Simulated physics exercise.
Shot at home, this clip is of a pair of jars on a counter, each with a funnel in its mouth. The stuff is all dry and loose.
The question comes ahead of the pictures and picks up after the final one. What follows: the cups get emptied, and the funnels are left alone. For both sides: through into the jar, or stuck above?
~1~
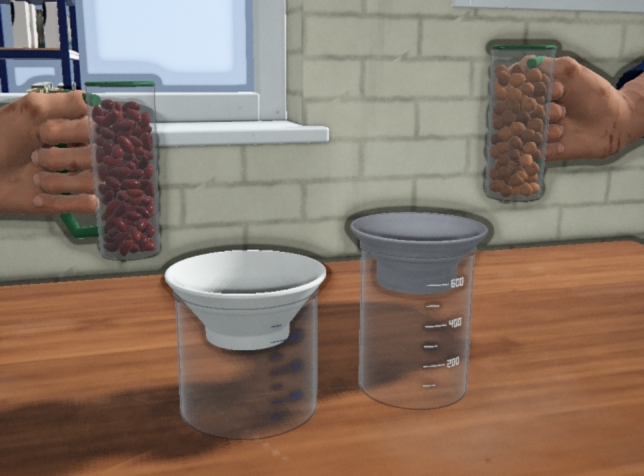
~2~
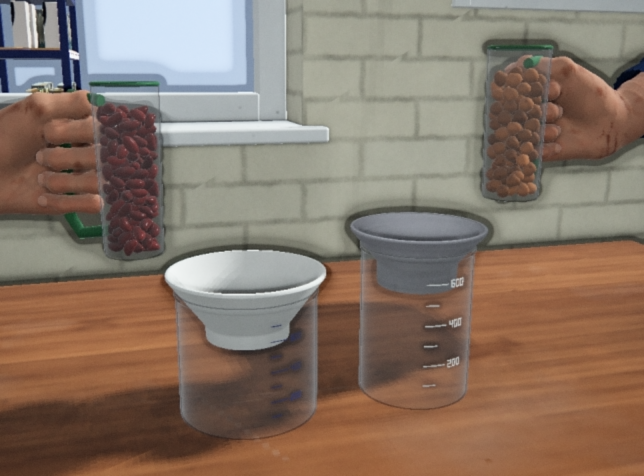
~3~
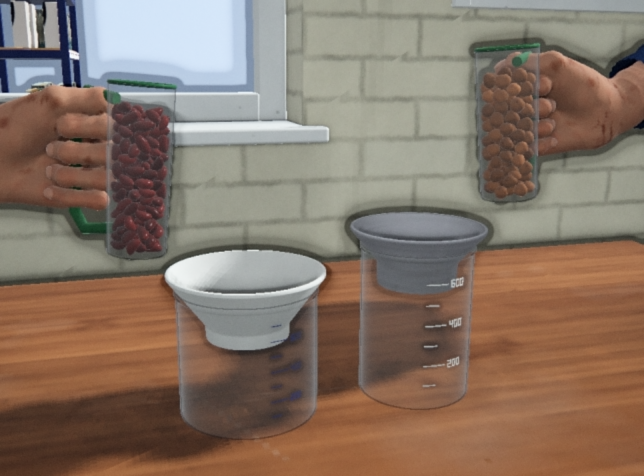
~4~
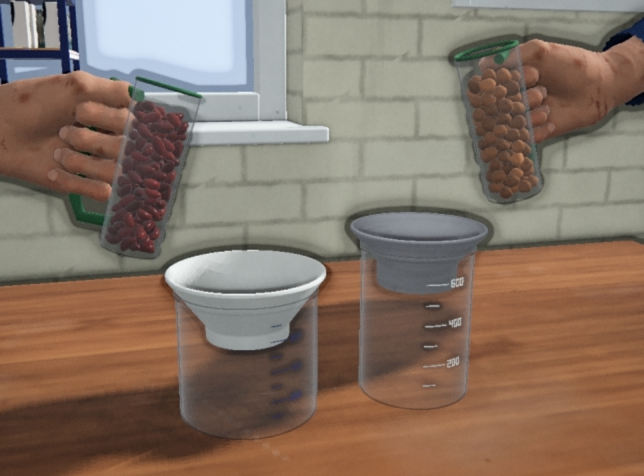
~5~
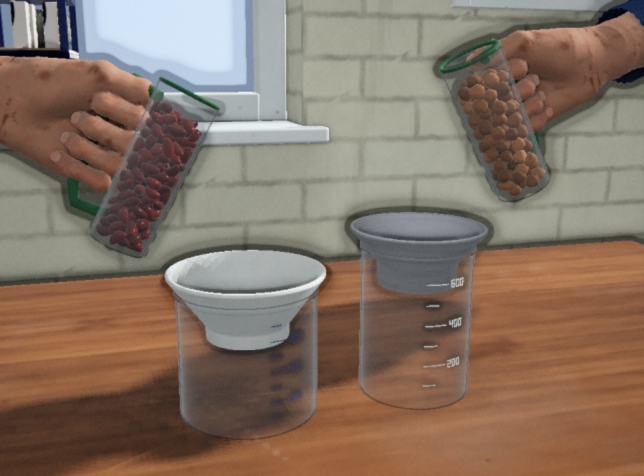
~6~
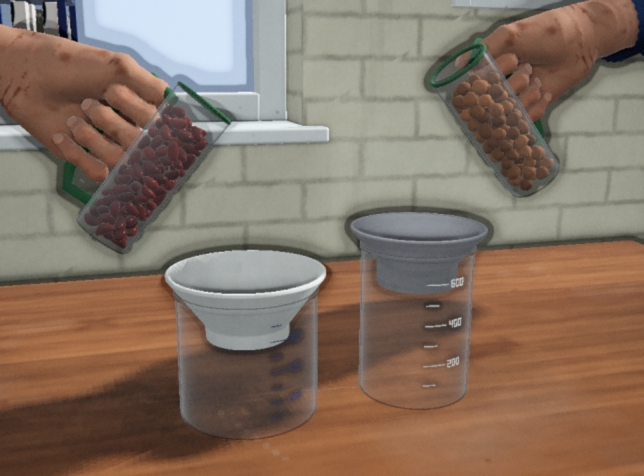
Left side drains fully, right side drains fully.
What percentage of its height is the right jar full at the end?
20 %, roughly.
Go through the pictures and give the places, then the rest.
In the first frame, left funnel (247, 283), outlet at (248, 335), about 7 pieces wide; left cup (126, 171), holding kidney beans; right funnel (418, 237), outlet at (416, 282), about 5 pieces wide; right cup (518, 124), holding hazelnuts.
In the second frame, left cup (130, 170), upright; right cup (515, 124), upright.
In the third frame, left cup (139, 170), tipped 5°; right cup (508, 124), tipped 5°.
In the fourth frame, left cup (149, 170), tipped 16°; right cup (500, 124), tipped 16°.
In the fifth frame, left cup (153, 170), tipped 28°; right cup (497, 124), tipped 28°.
In the sixth frame, left funnel (247, 283), outlet at (248, 335); left cup (153, 170), tipped 40°; right funnel (418, 237), outlet at (416, 282); right cup (497, 124), tipped 40°.
Then, 0.53 s later than the last frame, left, every one still in the cup; right, every one still in the cup.
Then, 1.00 s later than the last frame, left, almost all still in the cup, about a tenth in or over the funnel, just a few down in the jar; right, almost all still in the cup, just a few in or over the funnel.
Then, 1.40 s later than the last frame, left, roughly a quarter still in the cup, roughly a quarter in or over the funnel, roughly half down in the jar; right, the larger part still in the cup, about a tenth in or over the funnel, about a tenth down in the jar.
When it is over, left, every one down in the jar; right, every one down in the jar.
